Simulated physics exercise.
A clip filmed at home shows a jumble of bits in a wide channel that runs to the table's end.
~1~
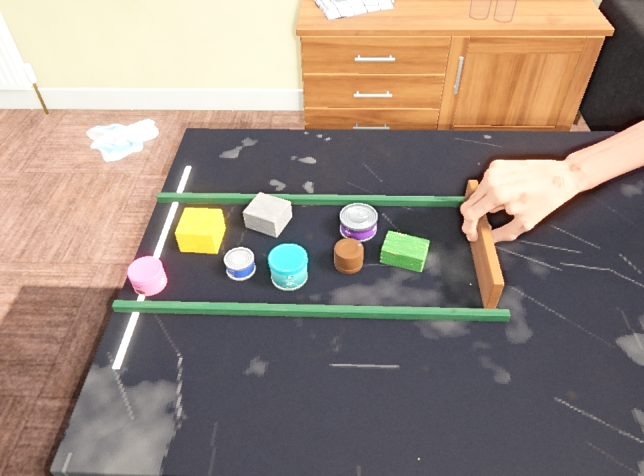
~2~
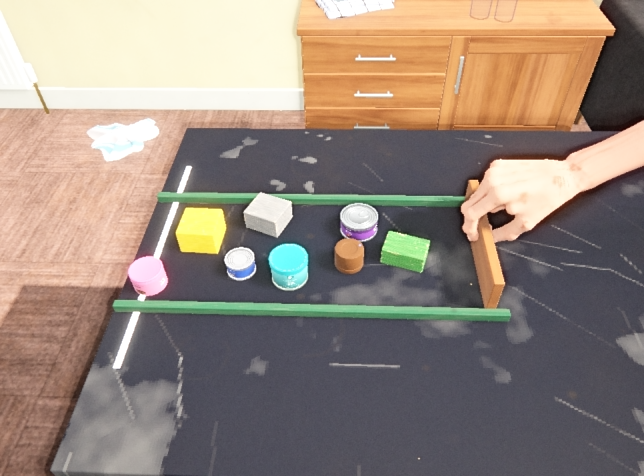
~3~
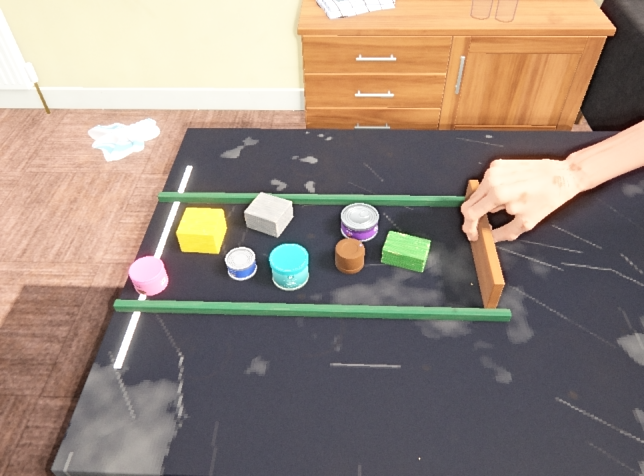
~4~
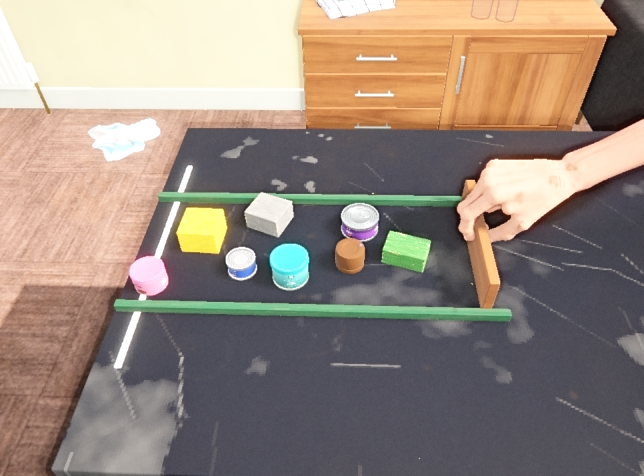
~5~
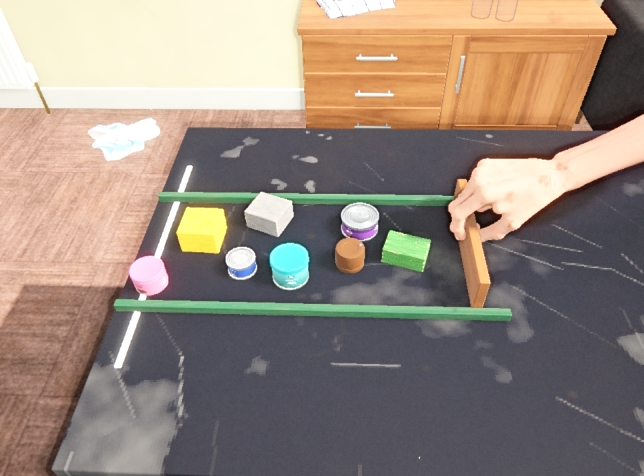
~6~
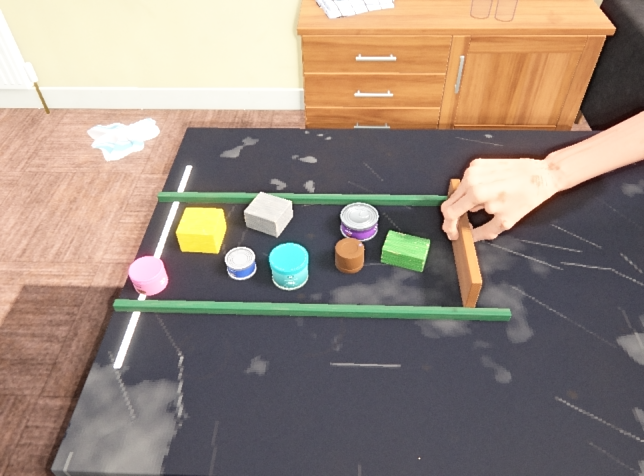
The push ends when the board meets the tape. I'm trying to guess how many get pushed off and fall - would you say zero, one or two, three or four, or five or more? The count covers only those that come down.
Well, more than four drop off the table this time.
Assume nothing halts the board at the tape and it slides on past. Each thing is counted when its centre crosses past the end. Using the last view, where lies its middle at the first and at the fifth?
I'd say close to (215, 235), and after that close to (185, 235).
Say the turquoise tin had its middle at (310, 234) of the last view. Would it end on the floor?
Starting there, it drops down in the end.
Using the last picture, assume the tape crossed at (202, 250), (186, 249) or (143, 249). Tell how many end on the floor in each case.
You'd get 2, then 4, then 8.
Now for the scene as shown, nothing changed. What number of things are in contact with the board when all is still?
That number would be 3.
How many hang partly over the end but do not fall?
I'd say 3 of them.
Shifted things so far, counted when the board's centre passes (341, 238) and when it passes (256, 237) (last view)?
I make it 4 at the first spot and 7 at the other.
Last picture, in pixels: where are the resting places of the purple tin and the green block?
Going in order: First (149, 220), then (135, 250).
A little later, none off yet; pink tub at rest near (149, 276); yellow block at rest near (202, 230); blue tin at rest near (241, 263).
Next, none off yet; pink tub at rest near (149, 276); yellow block at rest near (202, 230); blue tin shifted about its own width near (221, 269).
Later still, none off yet; pink tub shifted about its own width near (124, 278); yellow block shifted well along near (142, 228); blue tin shifted well along near (155, 272).
When it is over, the number that fall off is five or more; down, brown lid, grey block, blue tin, yellow block and pink tub.
